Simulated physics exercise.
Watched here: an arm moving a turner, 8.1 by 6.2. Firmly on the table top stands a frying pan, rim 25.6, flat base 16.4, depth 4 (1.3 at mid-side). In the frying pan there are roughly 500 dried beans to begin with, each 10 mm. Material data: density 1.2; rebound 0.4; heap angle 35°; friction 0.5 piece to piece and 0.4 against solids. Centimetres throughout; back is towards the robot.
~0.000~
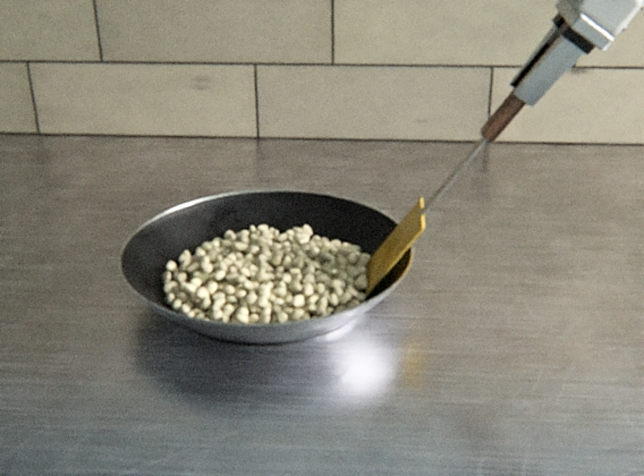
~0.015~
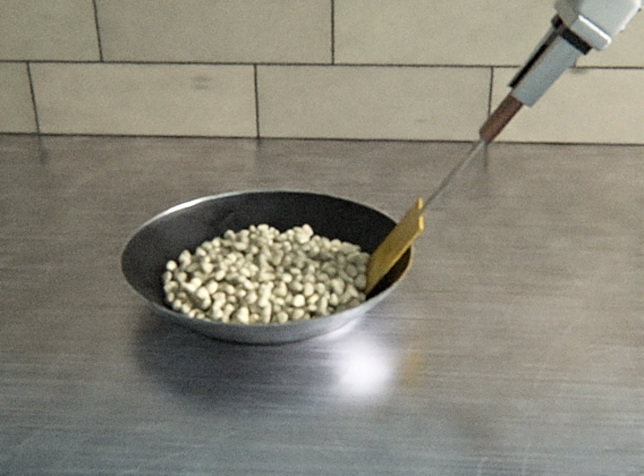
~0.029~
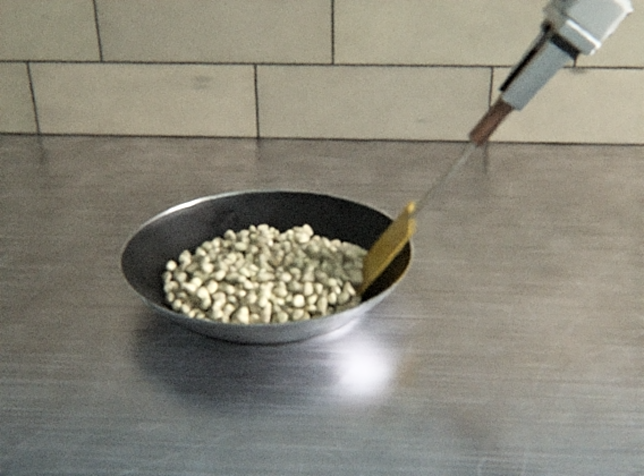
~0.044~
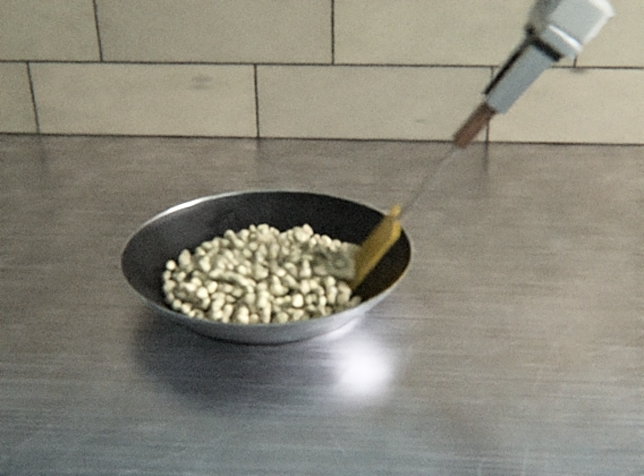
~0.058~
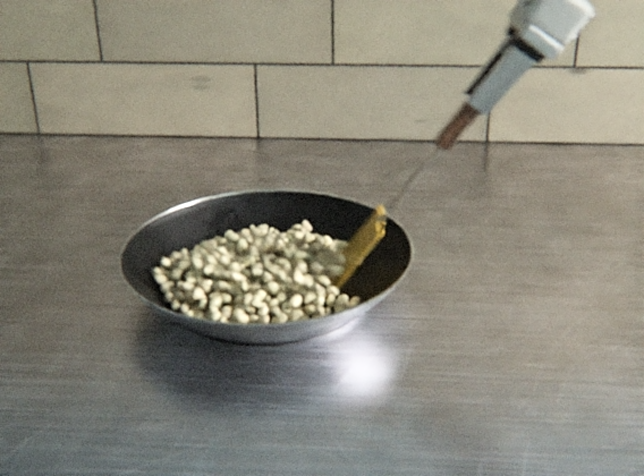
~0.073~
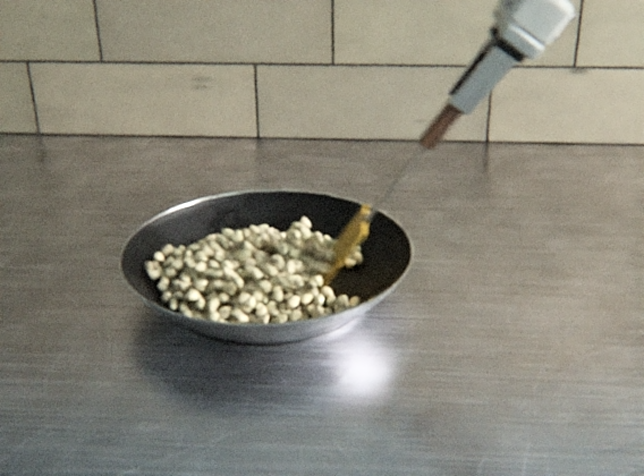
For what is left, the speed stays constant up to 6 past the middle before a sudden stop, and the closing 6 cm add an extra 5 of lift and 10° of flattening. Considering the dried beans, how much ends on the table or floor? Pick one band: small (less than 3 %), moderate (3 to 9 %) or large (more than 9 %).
Moderate.
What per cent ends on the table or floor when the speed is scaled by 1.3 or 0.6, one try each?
I'd say near 10 and then near 0 per cent.
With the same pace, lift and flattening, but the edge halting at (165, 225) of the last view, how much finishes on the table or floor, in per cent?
Roughly 15 per cent.
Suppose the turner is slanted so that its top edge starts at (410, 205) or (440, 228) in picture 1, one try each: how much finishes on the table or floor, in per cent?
I'd say near 5 per cent for the first and near 5 per cent for the second.
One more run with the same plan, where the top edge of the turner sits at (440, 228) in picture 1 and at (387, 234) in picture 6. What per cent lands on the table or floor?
Roughly 5 percent ends up there.
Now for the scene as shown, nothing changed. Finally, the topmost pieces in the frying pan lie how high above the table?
Height at the end: Around 4.5 cm.
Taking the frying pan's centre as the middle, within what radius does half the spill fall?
Looks like roughly 32 centimetres to me.
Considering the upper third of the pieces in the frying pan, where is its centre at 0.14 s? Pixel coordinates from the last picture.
I'd say close to (221, 257).
After 0.11 s, sloping 55°, highest piece 6 above the table; 502 in the frying pan.
After 0.14 s, sloping 51°, highest piece 7 above the table; 502 in the frying pan.
After 0.36 s, sloping 45°, highest piece 4 above the table; 476 in the frying pan, 26 on the table or floor.
After 1.41 s, sloping 45°, highest piece 4 above the table; 476 in the frying pan, 26 on the table or floor.
In the end, 476 in the frying pan, 26 on the table or floor. That is 5 % on the table or floor.
